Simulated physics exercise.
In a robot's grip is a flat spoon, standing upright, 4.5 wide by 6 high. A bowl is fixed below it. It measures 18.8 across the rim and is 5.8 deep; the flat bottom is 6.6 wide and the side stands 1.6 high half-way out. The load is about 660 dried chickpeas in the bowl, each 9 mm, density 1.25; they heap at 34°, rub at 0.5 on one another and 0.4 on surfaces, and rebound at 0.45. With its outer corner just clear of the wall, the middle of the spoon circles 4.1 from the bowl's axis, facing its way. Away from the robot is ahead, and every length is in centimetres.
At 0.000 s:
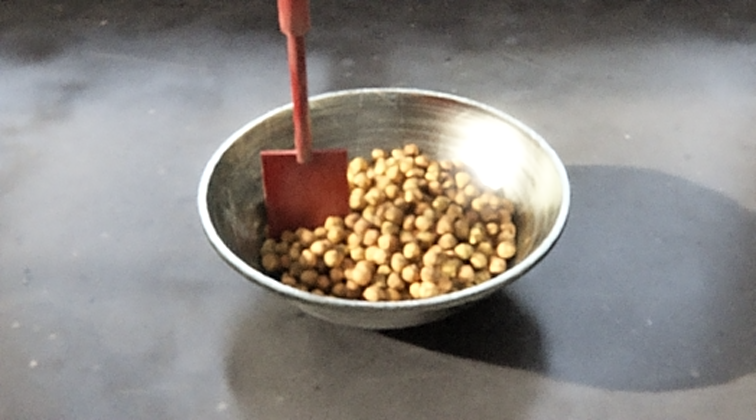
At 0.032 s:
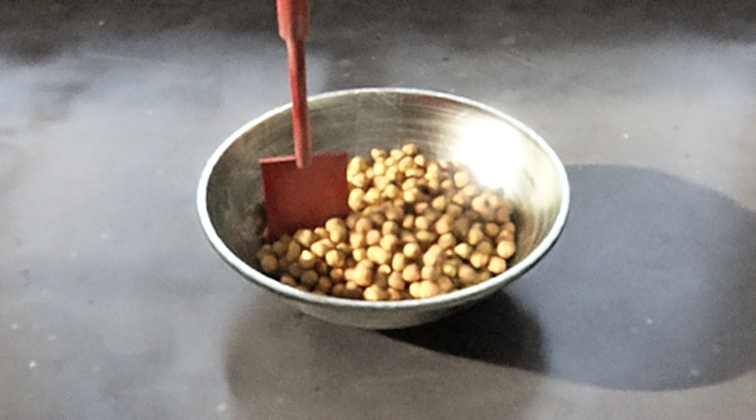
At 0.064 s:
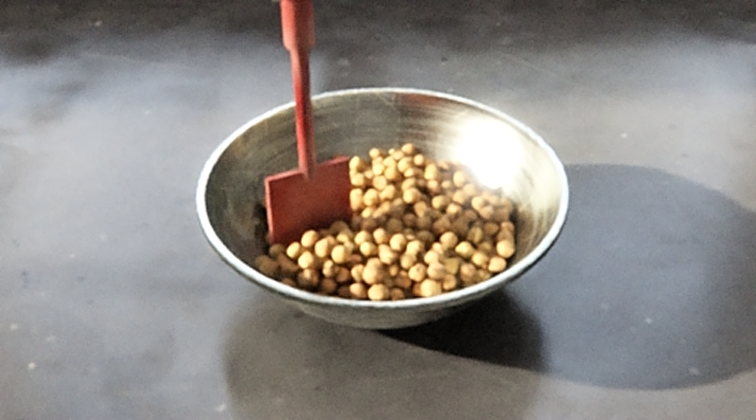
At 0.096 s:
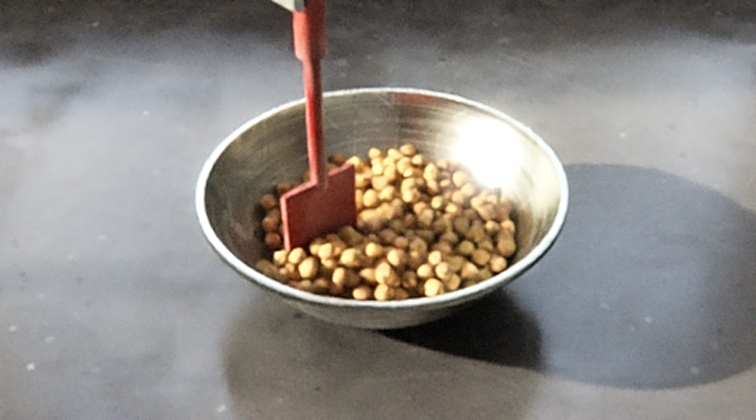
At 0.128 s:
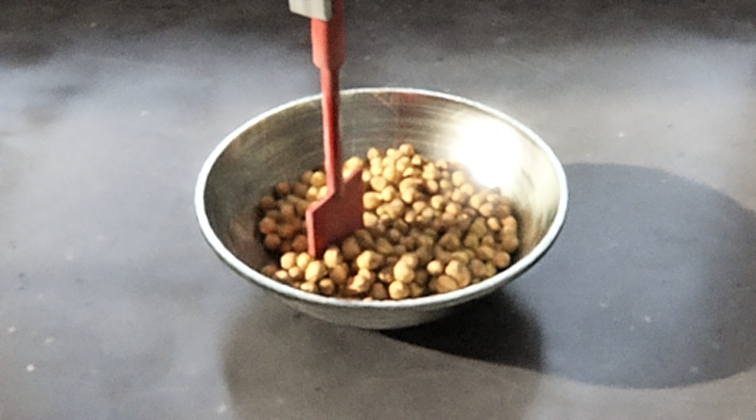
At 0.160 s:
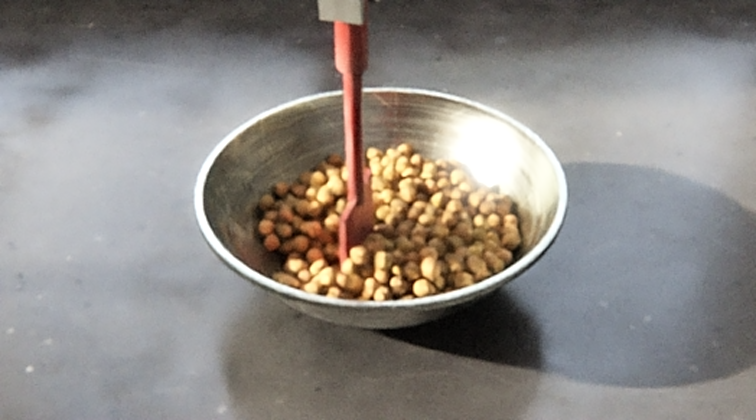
A metal bowl of chickpeas sits still as a red spatula turns and pushes rightward through them.
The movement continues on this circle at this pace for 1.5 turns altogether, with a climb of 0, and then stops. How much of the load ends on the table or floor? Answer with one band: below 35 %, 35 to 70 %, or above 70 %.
Below 35 %.
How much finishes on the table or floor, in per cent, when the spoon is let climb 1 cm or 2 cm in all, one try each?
Near 5 in a hundred, then 5 in a hundred.
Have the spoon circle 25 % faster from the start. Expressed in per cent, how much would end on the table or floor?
25 %.
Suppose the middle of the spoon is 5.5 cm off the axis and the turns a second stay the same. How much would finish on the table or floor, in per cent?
In that case some 5 %.
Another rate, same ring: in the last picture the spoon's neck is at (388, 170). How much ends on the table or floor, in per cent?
I'd say near 20 per cent.
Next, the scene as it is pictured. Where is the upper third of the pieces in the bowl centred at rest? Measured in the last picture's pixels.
(452, 179).
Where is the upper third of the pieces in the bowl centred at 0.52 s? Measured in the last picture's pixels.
About (365, 140) in the last picture.
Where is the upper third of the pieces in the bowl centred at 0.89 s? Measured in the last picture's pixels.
I'd say about (399, 270).
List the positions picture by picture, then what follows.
The spoon neck at (303, 127), 0° round; upper third of the load around (396, 220), from x 270 to 510, top at y 150; 663 in the bowl, in the first picture.
The spoon neck at (302, 132), 7° round; upper third of the load around (394, 221), from x 265 to 505, top at y 150, in the second picture.
The spoon neck at (307, 143), 22° round; upper third of the load around (393, 227), from x 265 to 505, top at y 150, in the third picture.
The spoon neck at (318, 154), 38° round; upper third of the load around (394, 234), from x 265 to 505, top at y 150, in the fourth picture.
The spoon neck at (335, 163), 54° round; upper third of the load around (400, 244), from x 265 to 510, top at y 150, in the fifth picture.
The spoon neck at (356, 168), 71° round; upper third of the load around (409, 244), from x 265 to 510, top at y 150; 663 in the bowl, in the sixth picture.
After 0.52 s, 254° round, highest piece 8 above the table; 637 in the bowl, 22 on the table or floor, 4 in flight or on the tool.
After 0.89 s, 78° round, highest piece 7 above the table; 612 in the bowl, 46 on the table or floor, 5 in flight or on the tool.
After 1.27 s, 180° round, highest piece 7 above the table; 589 in the bowl, 73 on the table or floor, 1 in flight or on the tool.
After 1.97 s, 180° round, highest piece 7 above the table; 589 in the bowl, 74 on the table or floor.
In the end, 589 in the bowl, 74 on the table or floor. That is 11 % on the table or floor.
